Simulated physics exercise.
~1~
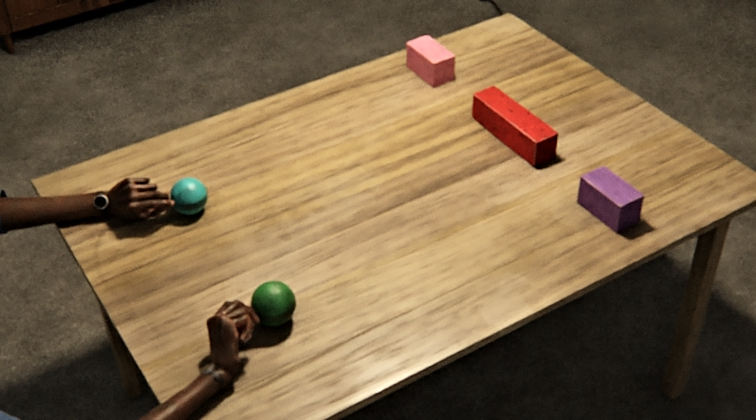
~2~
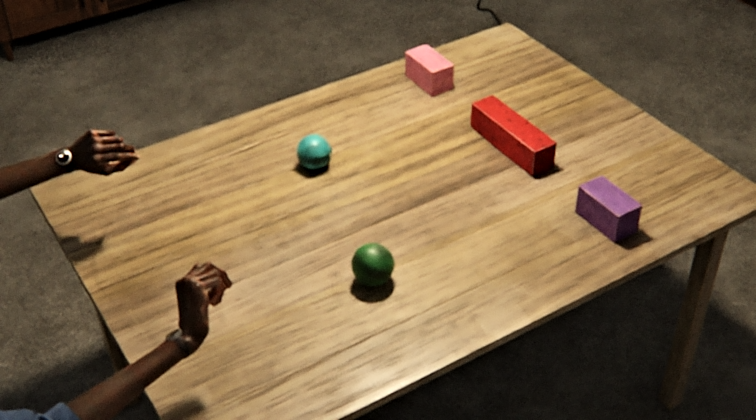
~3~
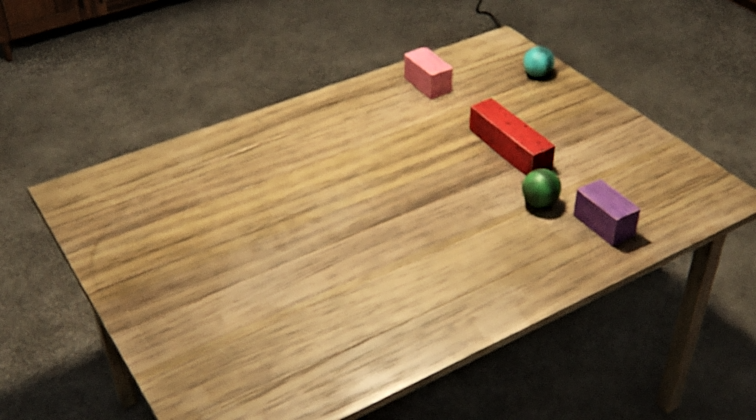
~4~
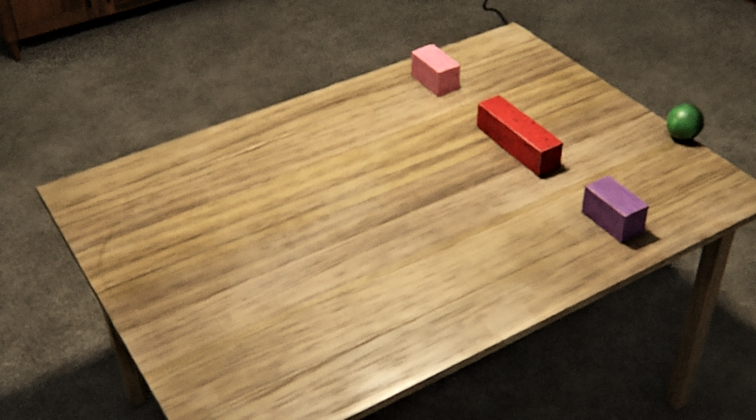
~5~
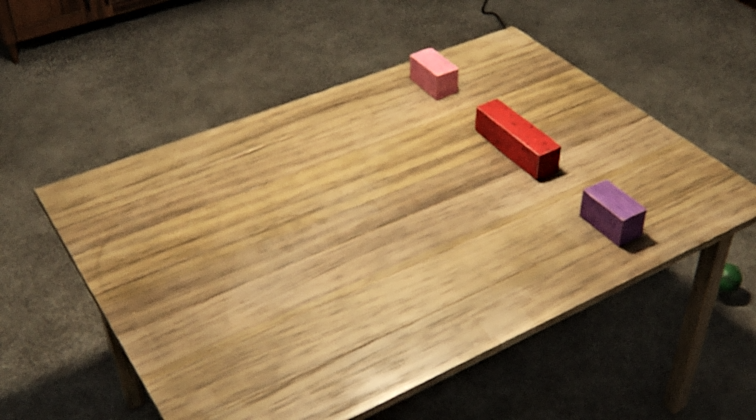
A turquoise ball and a green ball, released by two hands that then draw back, roll rightward across a wooden table and pass through the gaps between pink, red and purple blocks; the turquoise one leaves view and the green one drops off the far edge to the floor.
